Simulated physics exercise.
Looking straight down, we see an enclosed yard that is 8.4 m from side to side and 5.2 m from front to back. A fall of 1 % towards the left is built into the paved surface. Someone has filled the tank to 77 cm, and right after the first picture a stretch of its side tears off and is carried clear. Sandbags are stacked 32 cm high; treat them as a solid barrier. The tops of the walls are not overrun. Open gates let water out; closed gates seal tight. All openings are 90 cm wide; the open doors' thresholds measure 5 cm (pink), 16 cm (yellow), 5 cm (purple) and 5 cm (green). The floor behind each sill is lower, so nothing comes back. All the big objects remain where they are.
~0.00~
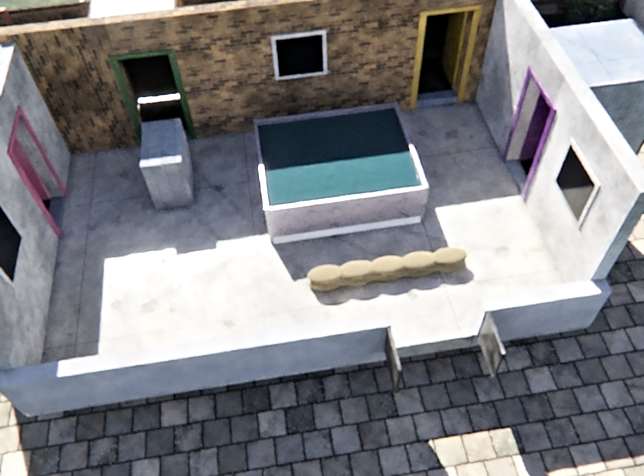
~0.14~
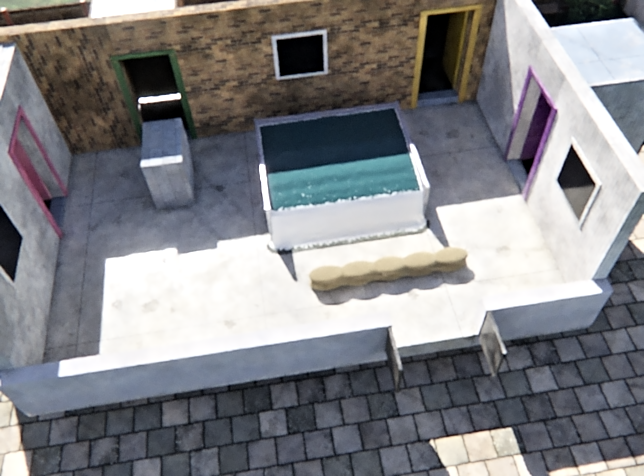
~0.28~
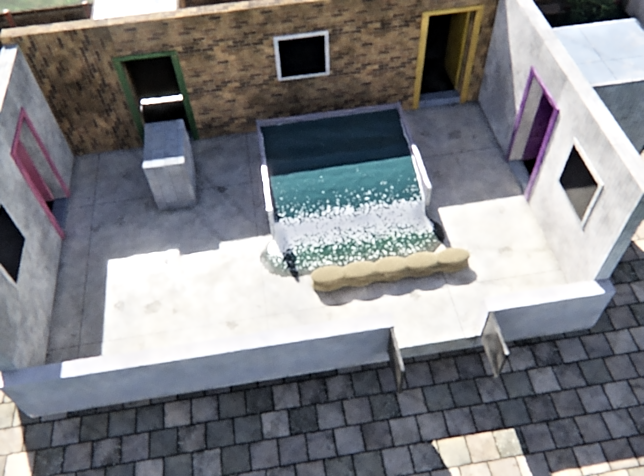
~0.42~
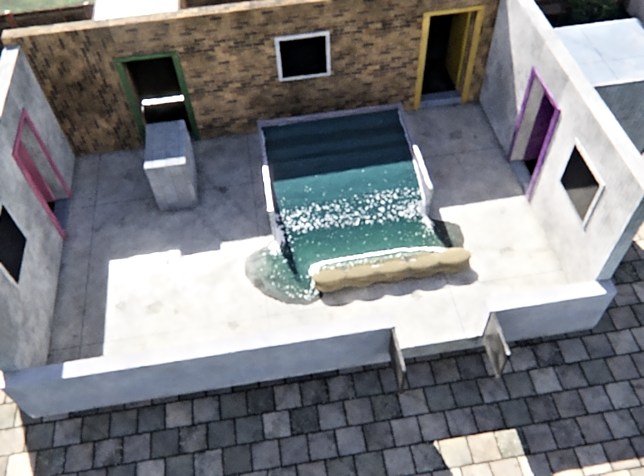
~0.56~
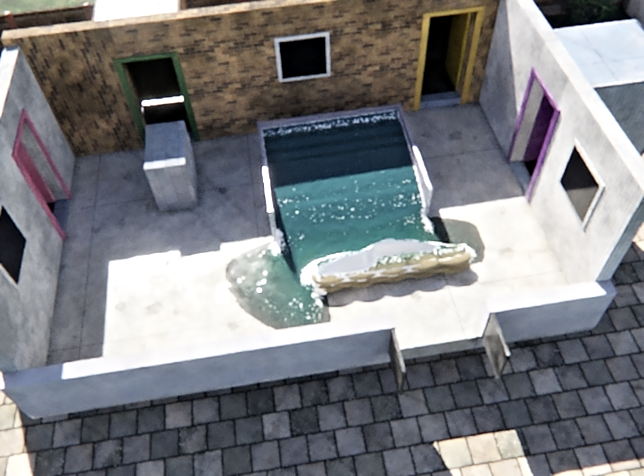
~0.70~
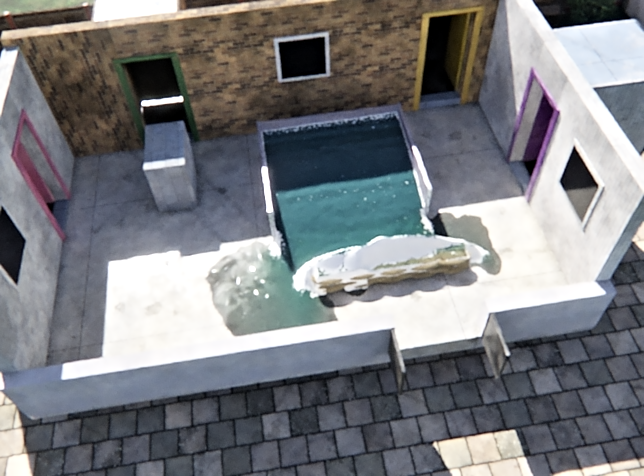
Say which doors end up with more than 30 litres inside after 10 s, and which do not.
At the end, the pink door lets in more than the limit. The yellow door lets in less than the limit. The purple door lets in more than the limit. The green door lets in more than the limit.
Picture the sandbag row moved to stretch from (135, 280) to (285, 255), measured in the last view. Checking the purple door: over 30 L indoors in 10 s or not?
Against that limit: Purple not over.
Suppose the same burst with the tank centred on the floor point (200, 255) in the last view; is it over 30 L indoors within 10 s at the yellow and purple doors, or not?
Lab note: Yellow door limit not exceeded; purple door limit not exceeded.
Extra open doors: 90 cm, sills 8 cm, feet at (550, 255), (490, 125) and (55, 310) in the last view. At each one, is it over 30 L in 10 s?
In that order: Beyond it, short of it, beyond it.
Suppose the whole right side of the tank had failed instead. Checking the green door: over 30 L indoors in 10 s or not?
Note: Green door, short of the limit.
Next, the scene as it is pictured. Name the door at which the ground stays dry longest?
The green one.
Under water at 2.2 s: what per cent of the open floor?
Near 50 per cent is wet.
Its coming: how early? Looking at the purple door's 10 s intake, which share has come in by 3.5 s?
Share: ~ 60 %.
After 1.4 s water covers 35 % of the floor and is deepest (56 cm) near (353, 265); pink door not reached, yellow door not reached, purple door not reached, green door not reached.
After 2.2 s water covers 50 % of the floor and is deepest (43 cm) near (42, 393); pink door not reached, yellow door not reached, purple door 16 cm at the sill, 11 L in, green door not reached.
After 3.5 s water covers 65 % of the floor and is deepest (37 cm) near (42, 393); pink door 6 cm at the sill, 0 L in, yellow door 15 cm at the sill, 0 L in, purple door 13 cm at the sill, 72 L in, green door not reached.
After 6.0 s water covers 85 % of the floor and is deepest (23 cm) near (111, 156); pink door 7 cm at the sill, 8 L in, yellow door 11 cm at the sill, 1 L in, purple door 7 cm at the sill, 112 L in, green door 12 cm at the sill, 21 L in.
After 10.0 s water covers 95 % of the floor and is deepest (18 cm) near (72, 180); pink door 14 cm at the sill, 108 L in, yellow door 8 cm at the sill, 2 L in, purple door 4 cm at the sill, 123 L in, green door 10 cm at the sill, 82 L in.
